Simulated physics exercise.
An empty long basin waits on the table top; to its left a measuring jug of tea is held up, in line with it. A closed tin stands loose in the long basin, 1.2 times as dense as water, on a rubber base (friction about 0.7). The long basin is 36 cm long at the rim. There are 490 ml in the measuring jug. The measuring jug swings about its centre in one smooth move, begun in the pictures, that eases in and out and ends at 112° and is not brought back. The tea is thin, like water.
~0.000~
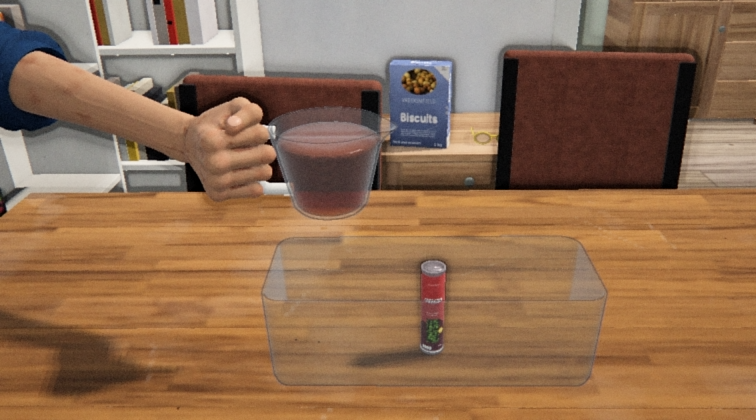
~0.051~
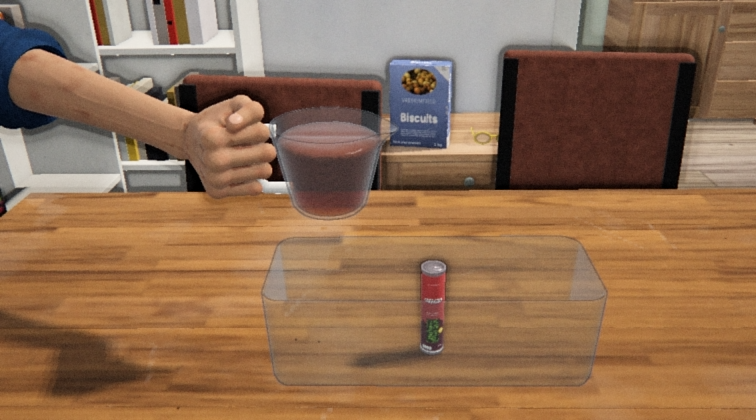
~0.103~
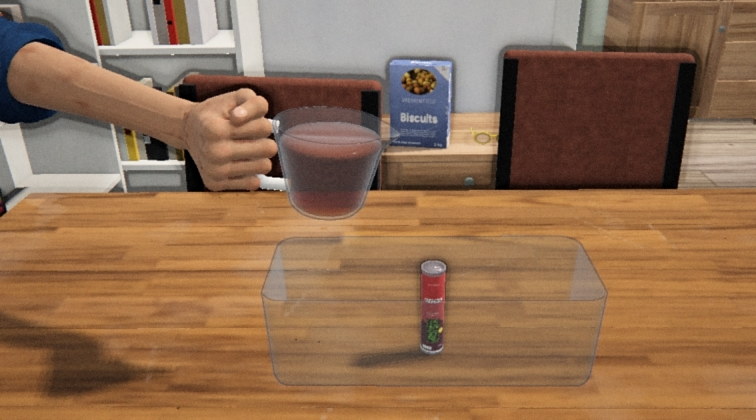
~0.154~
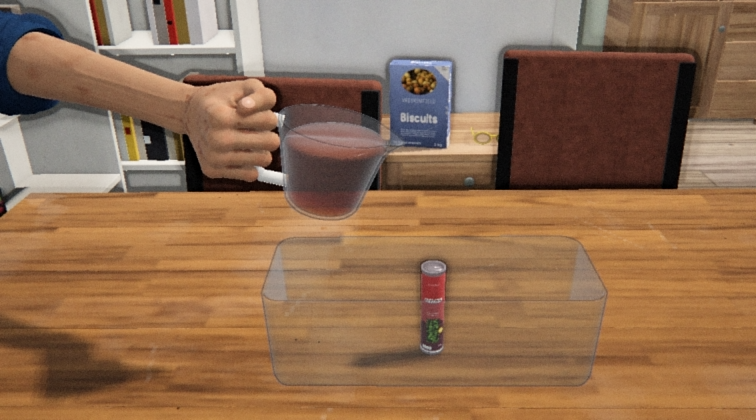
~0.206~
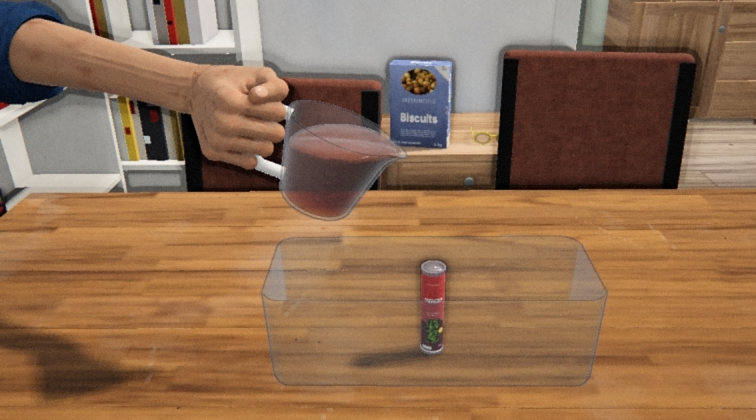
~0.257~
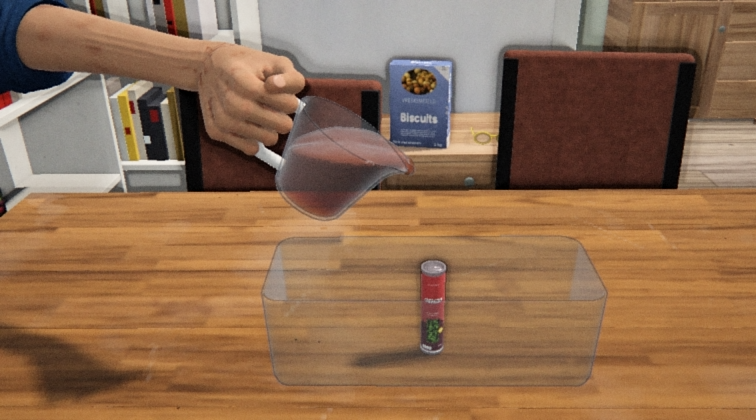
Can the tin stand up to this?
It falls.
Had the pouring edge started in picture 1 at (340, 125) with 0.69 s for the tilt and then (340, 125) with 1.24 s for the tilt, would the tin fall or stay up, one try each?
First it stays up; then it keeps standing.
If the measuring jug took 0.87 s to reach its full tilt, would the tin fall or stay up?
The tin topples.
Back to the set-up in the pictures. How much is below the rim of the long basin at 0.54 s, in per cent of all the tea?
Some 46 per cent.
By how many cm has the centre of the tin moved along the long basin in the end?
About 8.5 cm.
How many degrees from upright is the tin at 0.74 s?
About 5°.
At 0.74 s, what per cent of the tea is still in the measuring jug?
About 1 per cent.
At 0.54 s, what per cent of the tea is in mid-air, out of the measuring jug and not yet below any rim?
Near 26 in a hundred.
By 0.54 s the tilt is 99° and 29 per cent is still to pour; the tin stands where it began.
By 0.74 s the tilt is 112° and 1 per cent is still to pour; the tin leans 7°.
By 0.96 s the tilt is 112° and 0 per cent is still to pour; the tin lies on its side.
By 1.19 s the tilt is 112° and 0 per cent is still to pour; the tin lies on its side.
At rest the tin lies on its side.
